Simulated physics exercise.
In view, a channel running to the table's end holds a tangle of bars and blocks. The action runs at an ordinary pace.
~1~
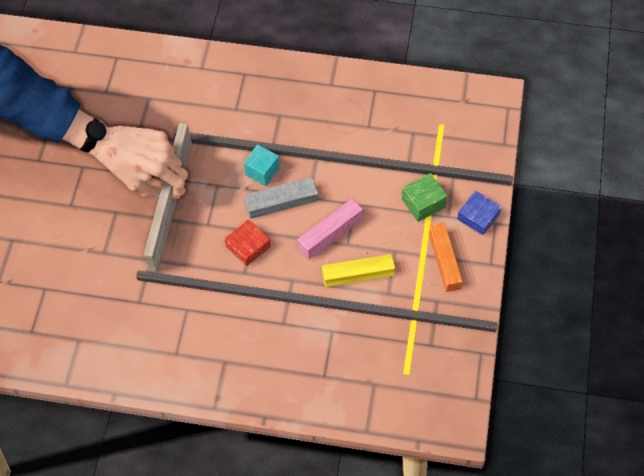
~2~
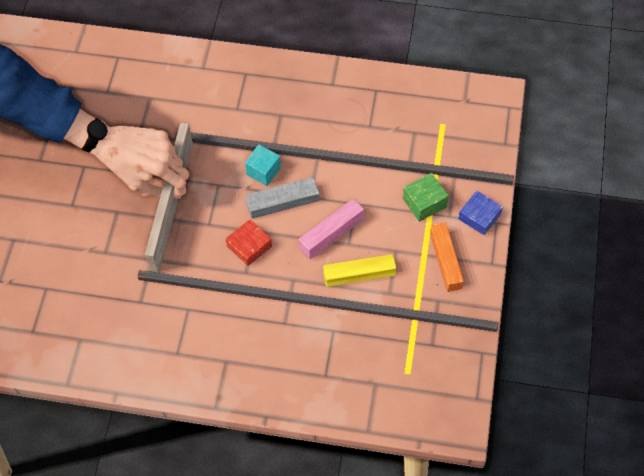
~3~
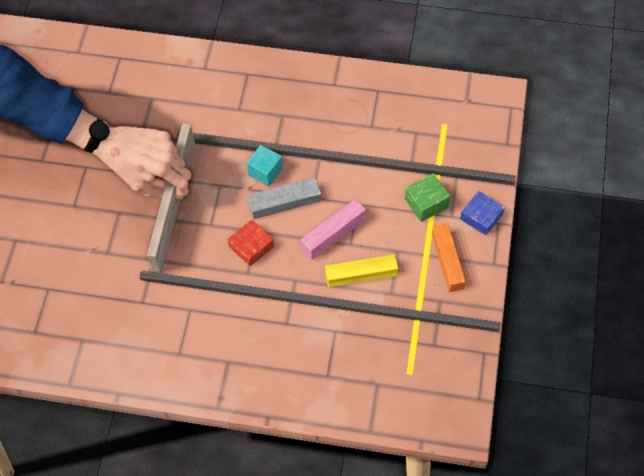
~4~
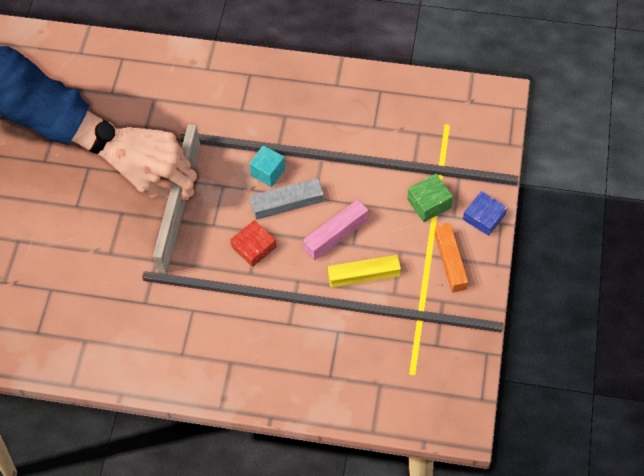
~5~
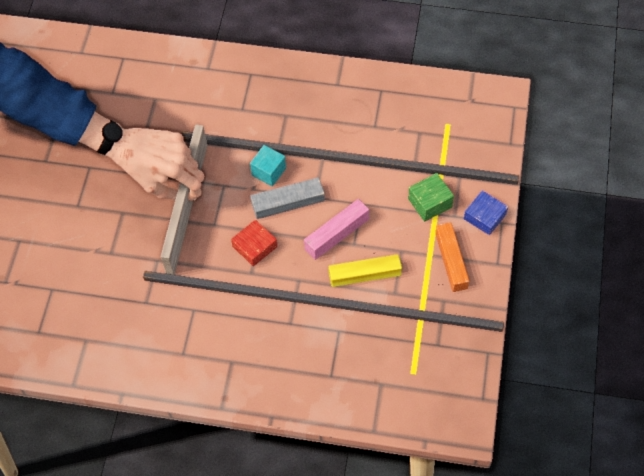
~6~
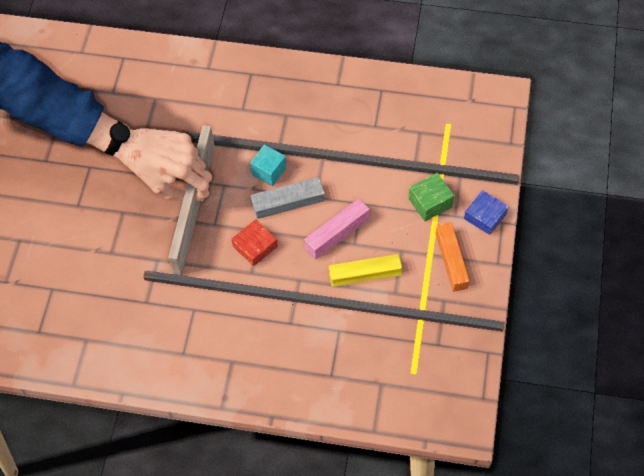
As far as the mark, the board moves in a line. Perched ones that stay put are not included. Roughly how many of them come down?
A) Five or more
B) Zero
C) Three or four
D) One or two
One or two (D).
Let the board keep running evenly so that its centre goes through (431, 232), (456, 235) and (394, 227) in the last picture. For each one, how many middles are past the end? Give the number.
Place by place: 1, 3 and 0.
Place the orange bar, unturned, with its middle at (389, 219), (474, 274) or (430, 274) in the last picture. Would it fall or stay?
At each spot in turn it holds steady, holds steady and holds steady.
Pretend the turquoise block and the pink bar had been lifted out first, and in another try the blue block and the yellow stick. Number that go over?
Tally per try: 0 / 0.
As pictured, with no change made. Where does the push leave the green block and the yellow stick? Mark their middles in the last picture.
Final positions - green block around (497, 215), yellow stick around (461, 298).
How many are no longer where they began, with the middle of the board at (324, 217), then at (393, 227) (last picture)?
Counting first: 5, next 8.
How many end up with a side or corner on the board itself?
The count comes out at 4.
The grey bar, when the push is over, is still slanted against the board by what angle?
I'd put it at about 35°.
Soon after, none off yet; blue block at rest near (486, 212); orange bar at rest near (452, 256); green block at rest near (431, 197).
Then, none off yet; blue block moved a little near (502, 218); orange bar moved a little near (465, 261); green block moved about its own width near (466, 208).
At rest, the number that fall off is one or two; fallen, blue block.
